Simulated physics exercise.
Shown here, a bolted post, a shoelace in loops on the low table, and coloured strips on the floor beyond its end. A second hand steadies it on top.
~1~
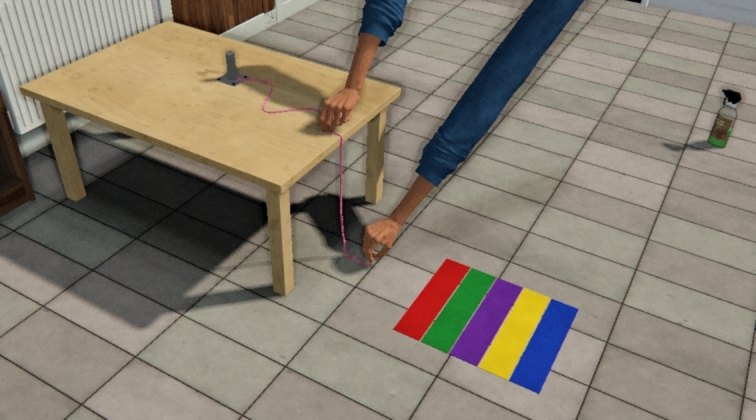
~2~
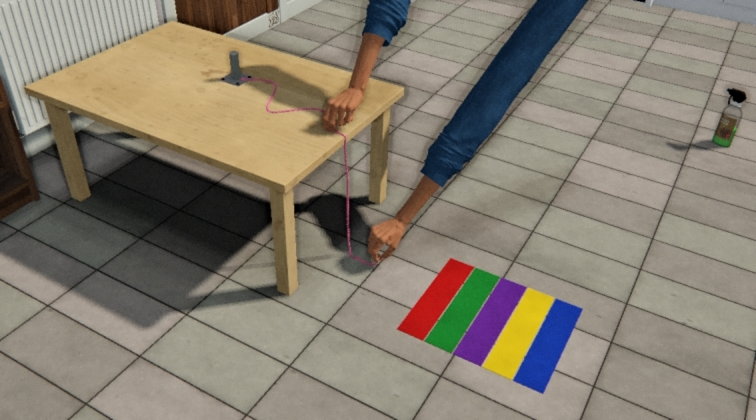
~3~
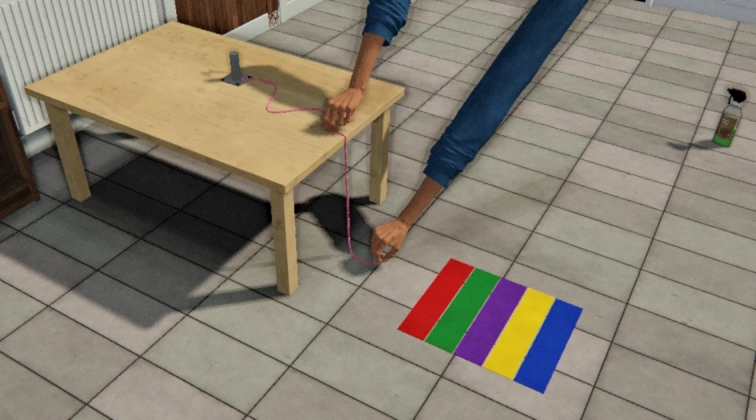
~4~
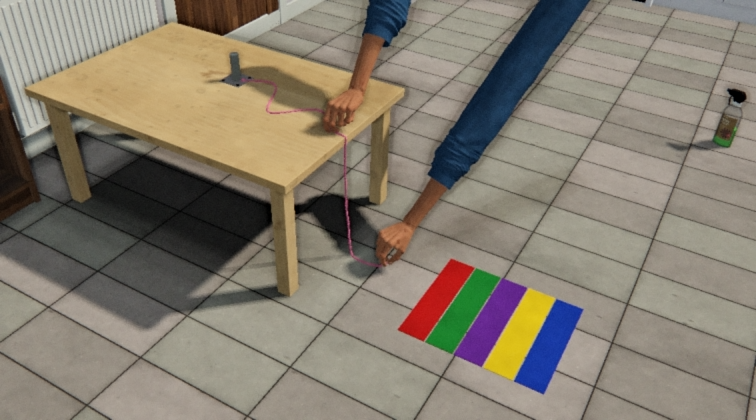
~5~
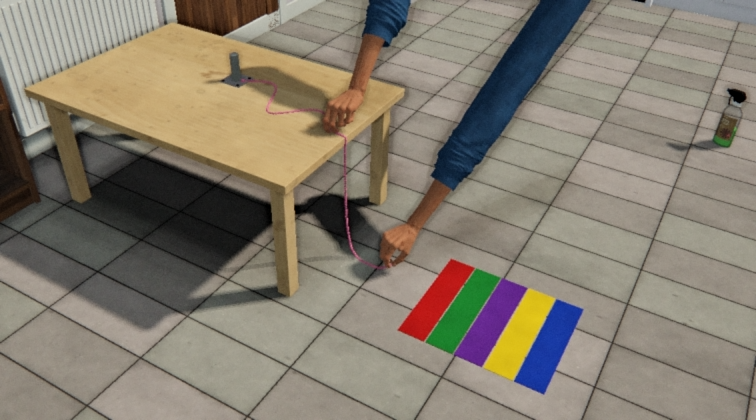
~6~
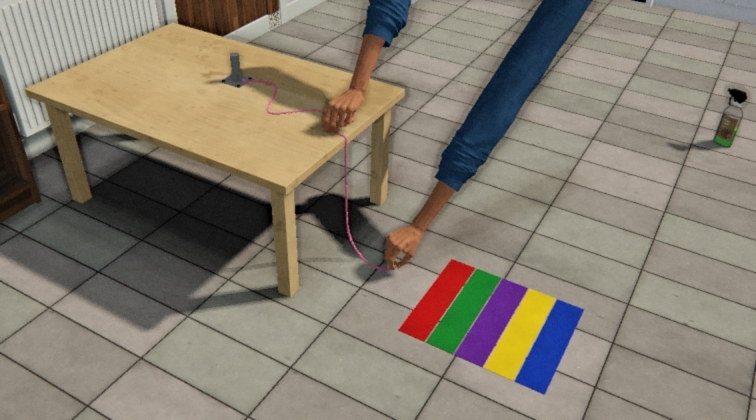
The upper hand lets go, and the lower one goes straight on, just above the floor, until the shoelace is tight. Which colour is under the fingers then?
It halts on the yellow strip.
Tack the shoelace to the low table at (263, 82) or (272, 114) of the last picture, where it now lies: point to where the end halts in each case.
The places are (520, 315) and (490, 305).
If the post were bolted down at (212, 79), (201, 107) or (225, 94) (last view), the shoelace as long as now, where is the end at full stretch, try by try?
Try by try, around (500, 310), (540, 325) and (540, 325).
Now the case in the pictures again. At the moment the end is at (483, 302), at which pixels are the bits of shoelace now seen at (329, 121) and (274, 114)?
At (353, 149), then (310, 114).
A little later, end near (483, 302); over purple.
Next, end near (511, 313); over purple.
When it is tight, end near (526, 319); over yellow. Over yellow.
